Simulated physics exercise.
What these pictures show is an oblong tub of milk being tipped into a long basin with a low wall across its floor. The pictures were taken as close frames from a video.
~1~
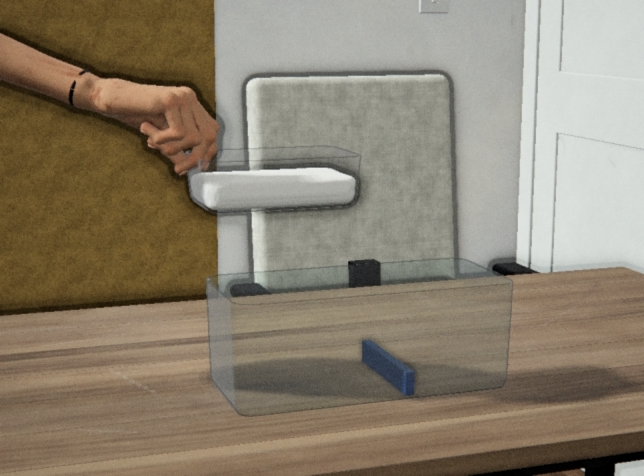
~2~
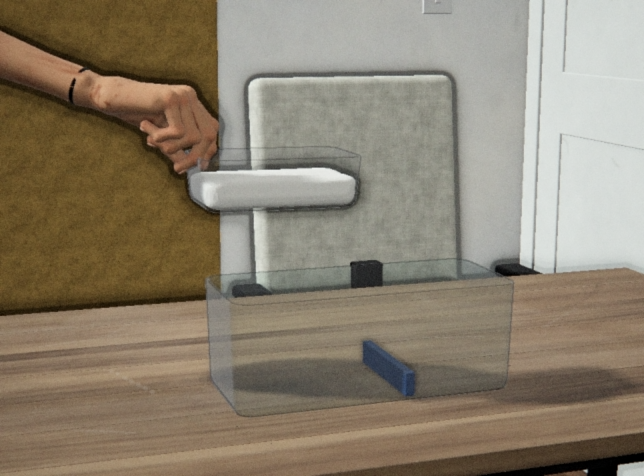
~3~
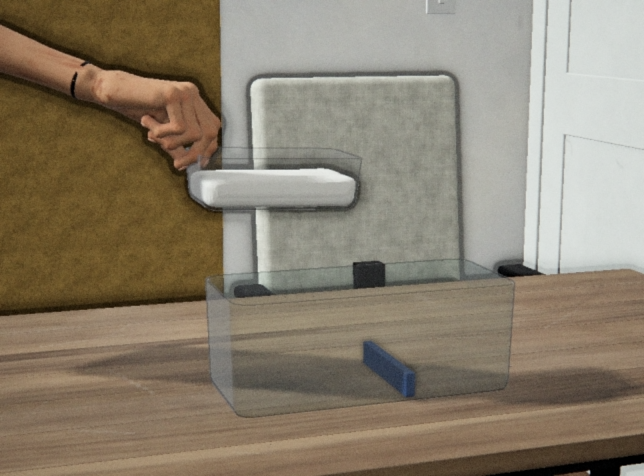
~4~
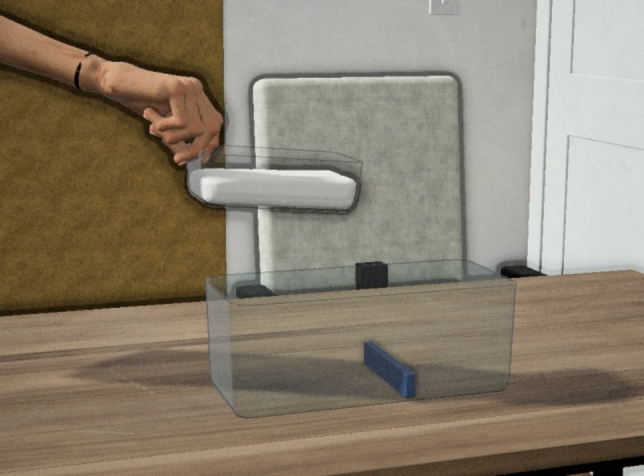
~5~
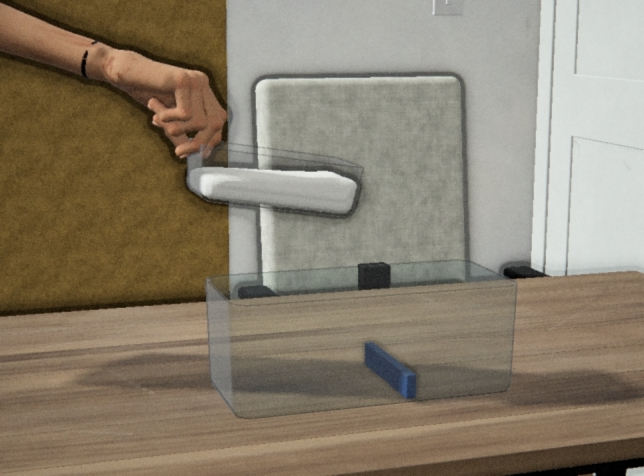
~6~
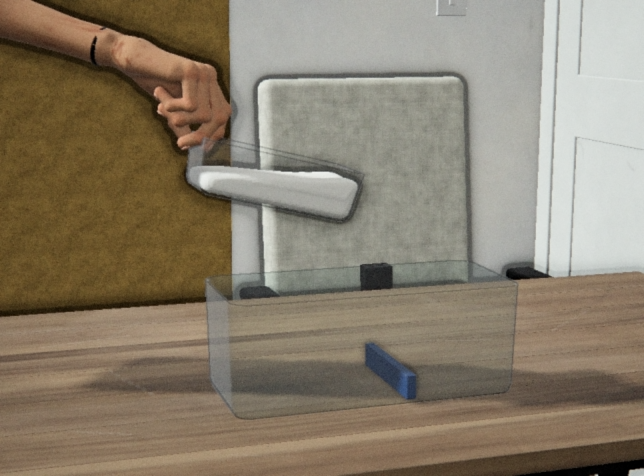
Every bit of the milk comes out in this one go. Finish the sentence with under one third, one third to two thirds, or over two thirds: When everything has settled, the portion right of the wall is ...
When everything has settled, the portion right of the wall is one third to two thirds.
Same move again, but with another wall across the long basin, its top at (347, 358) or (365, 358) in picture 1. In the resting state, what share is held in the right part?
The first one comes to 70 percent, while the second comes to 65 percent.
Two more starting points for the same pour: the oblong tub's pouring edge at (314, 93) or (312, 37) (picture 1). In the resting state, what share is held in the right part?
You'd get around 20 per cent and then around 35 per cent.
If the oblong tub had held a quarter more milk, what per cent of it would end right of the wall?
55 per cent or so.
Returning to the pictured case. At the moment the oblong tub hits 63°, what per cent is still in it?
Some 30 per cent has not yet come out.
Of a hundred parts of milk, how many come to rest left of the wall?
That is roughly 50 percent of it.
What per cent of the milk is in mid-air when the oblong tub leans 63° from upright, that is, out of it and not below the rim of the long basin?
Around 30 in a hundred.
A moment on, the oblong tub is tipped part way and 32 per cent is still to pour, 11 is left of the wall and 28 right of it.
Next, the oblong tub is tipped on its side and 7 per cent is still to pour, 42 is left of the wall and 48 right of it.
Then the oblong tub is tipped right over and 0 per cent is still to pour, 50 is left of the wall and 49 right of it.
Later the oblong tub is tipped right over and 0 per cent is still to pour, 50 is left of the wall and 49 right of it.
In the end 51 per cent lies left of the wall, 49 right of it and 1 outside.
